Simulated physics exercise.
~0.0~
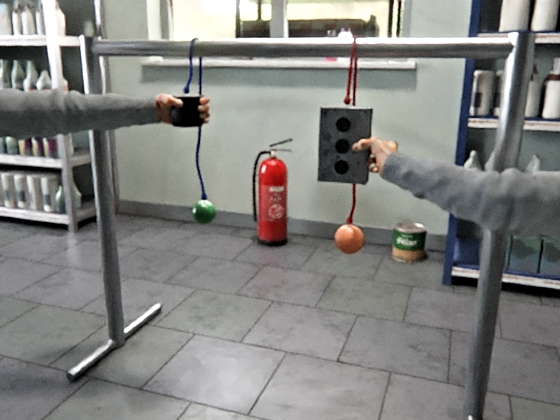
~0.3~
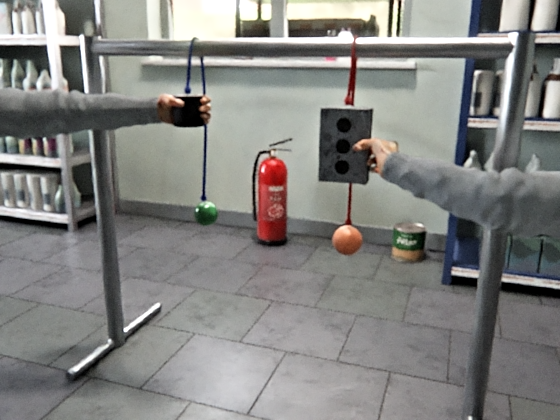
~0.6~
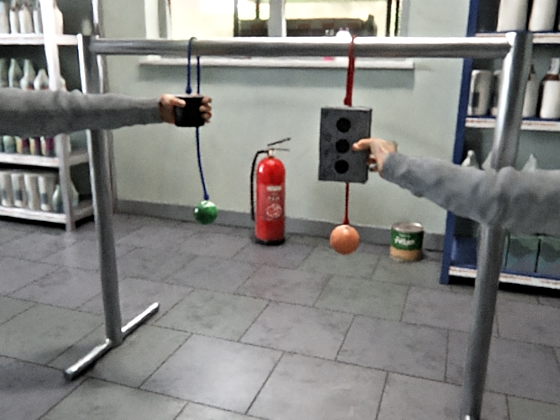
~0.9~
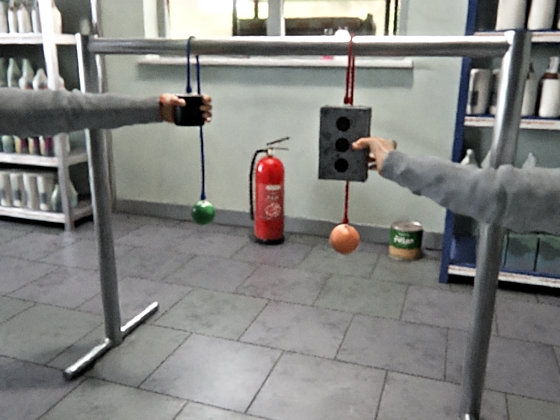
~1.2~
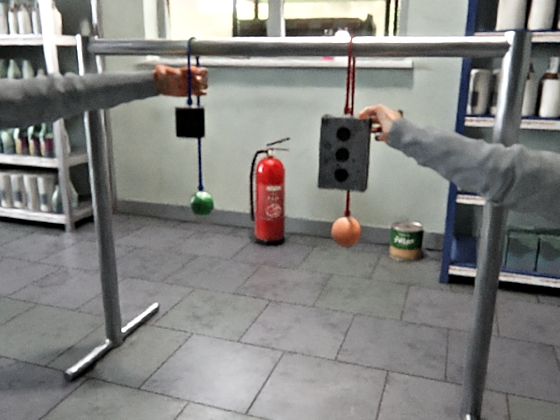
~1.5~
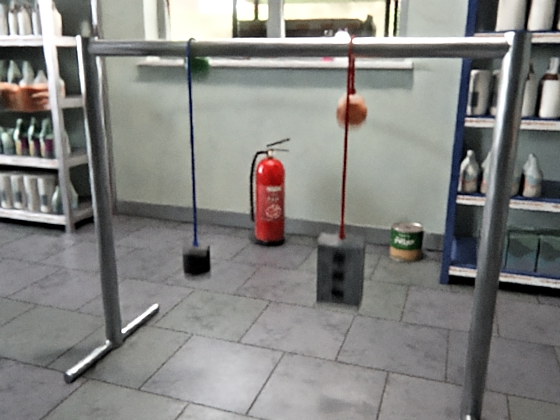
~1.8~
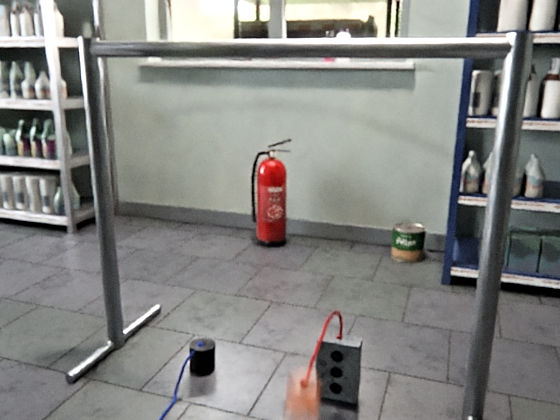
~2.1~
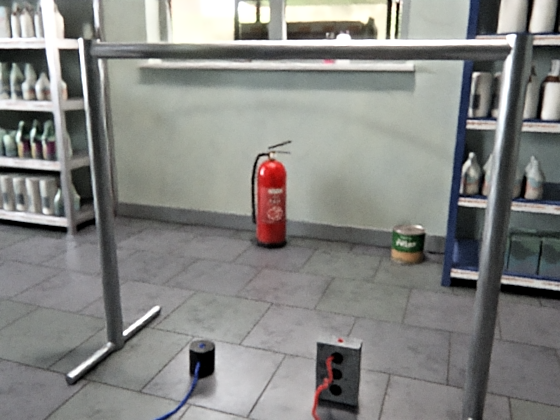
A small black block and a larger grey block with three round holes hang from ropes looped over a metal bar, each steadied by a hand. A green ball dangles on the blue rope at left and an orange ball on the red rope at right, with a red fire extinguisher behind. For a while almost nothing moves, then both hands let go and draw back. The blocks drop together while the balls shoot up toward the bar. Both ropes slip off over the top, and the blocks end standing on the tiled floor, ropes trailing beside them.
